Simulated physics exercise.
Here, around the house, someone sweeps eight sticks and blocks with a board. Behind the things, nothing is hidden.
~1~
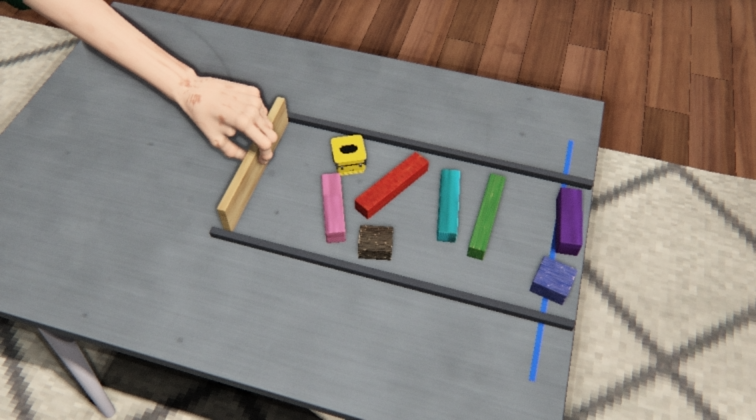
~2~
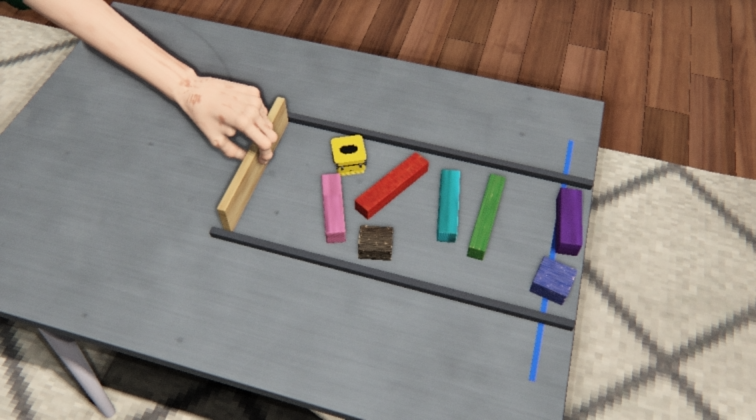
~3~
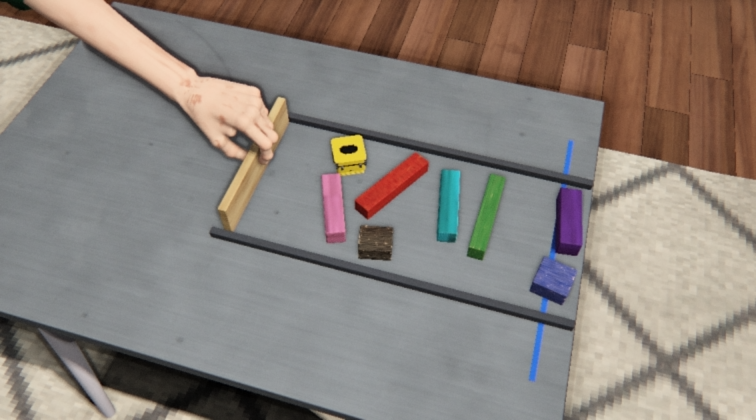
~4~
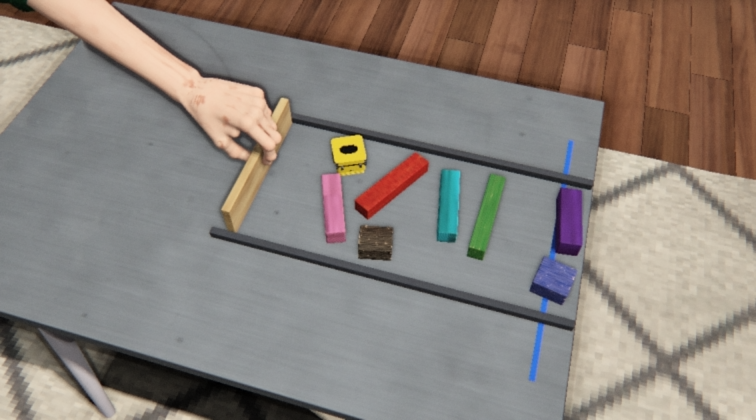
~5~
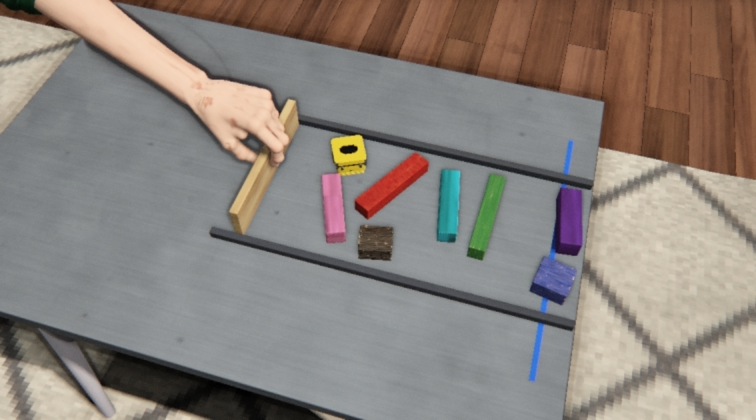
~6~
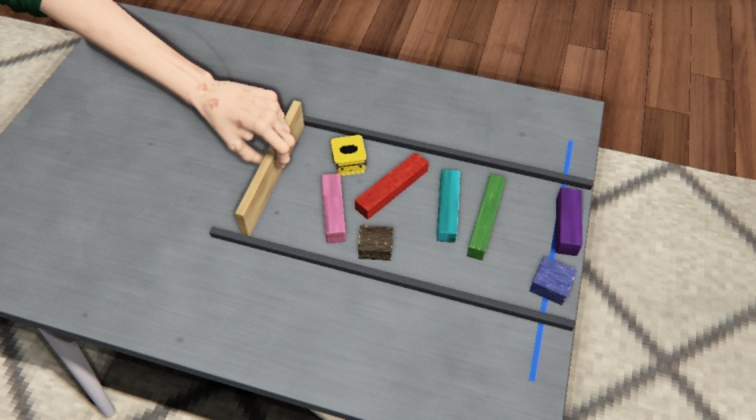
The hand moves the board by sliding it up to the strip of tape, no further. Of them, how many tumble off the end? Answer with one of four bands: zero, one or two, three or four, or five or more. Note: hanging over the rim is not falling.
Five or more.
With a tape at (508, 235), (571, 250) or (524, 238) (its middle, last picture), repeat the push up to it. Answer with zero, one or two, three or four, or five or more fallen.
Trial 1 - either one or two; trial 2 - five or more; trial 3 - either three or four.
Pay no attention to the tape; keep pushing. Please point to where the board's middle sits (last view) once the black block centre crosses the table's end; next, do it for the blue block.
The middle would be close to (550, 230) and then close to (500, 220).
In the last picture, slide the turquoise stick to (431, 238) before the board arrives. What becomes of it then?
Lab note: It goes off the edge.
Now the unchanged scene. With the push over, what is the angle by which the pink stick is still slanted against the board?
Somewhere near 0 degrees, I'd say.
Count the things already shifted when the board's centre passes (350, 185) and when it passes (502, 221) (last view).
Tally: First 3; then 8.
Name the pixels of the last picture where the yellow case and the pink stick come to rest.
Around (577, 214) and around (562, 266).
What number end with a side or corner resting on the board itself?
It adds up to 2.
Soon after, none off yet; purple stick at rest near (569, 221); blue block at rest near (553, 281); green bar at rest near (487, 216).
By the end, the number that fall off is five or more; fallen, red bar, black block, turquoise stick, green bar, blue block and purple stick.
